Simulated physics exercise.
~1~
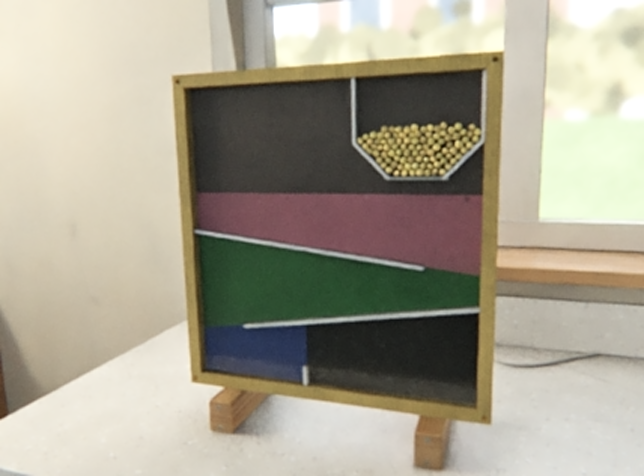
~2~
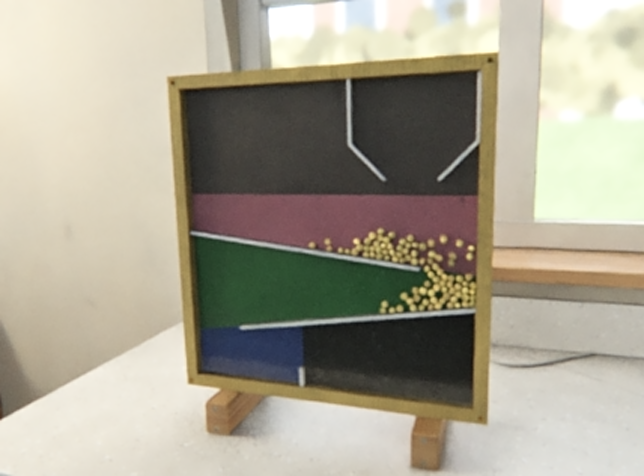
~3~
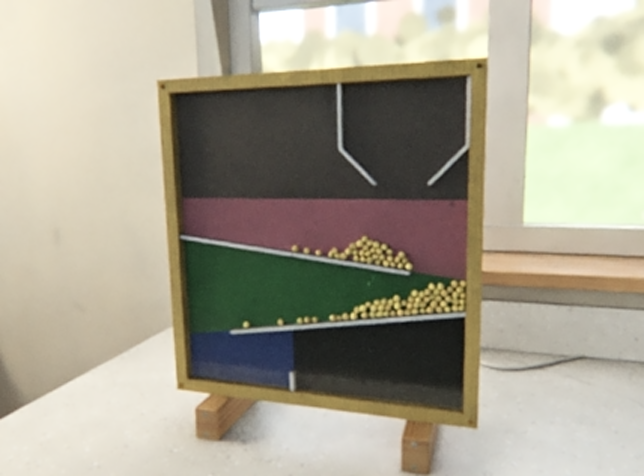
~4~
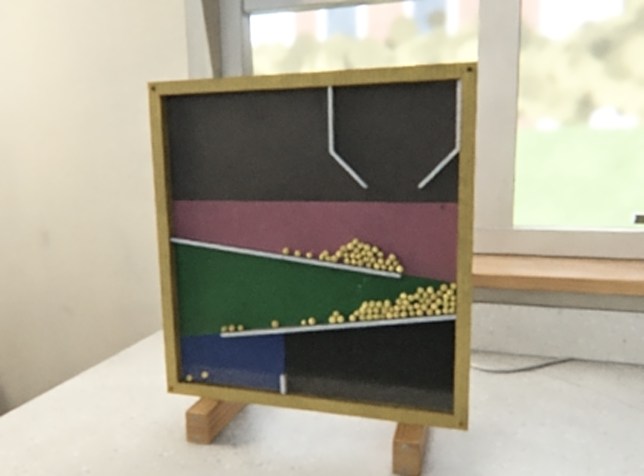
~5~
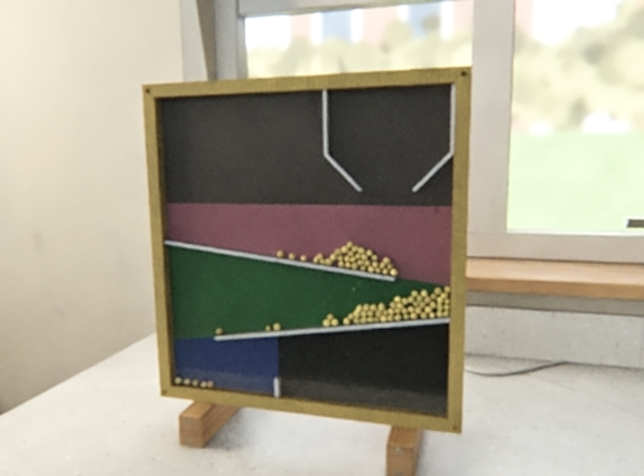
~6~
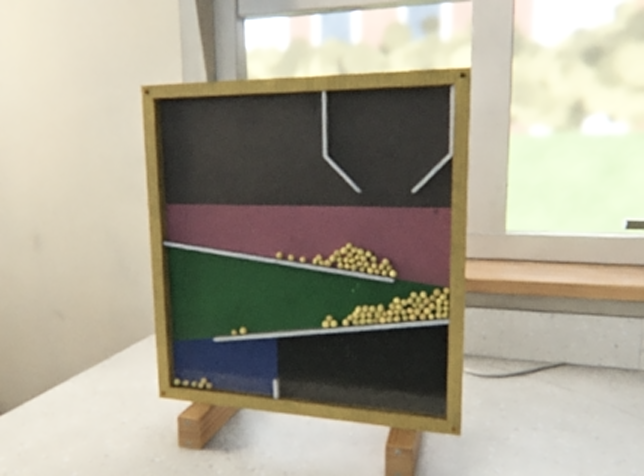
On a counter by a window, beans dropping from a hopper onto two ramps, most settling on pink and green, few on blue.
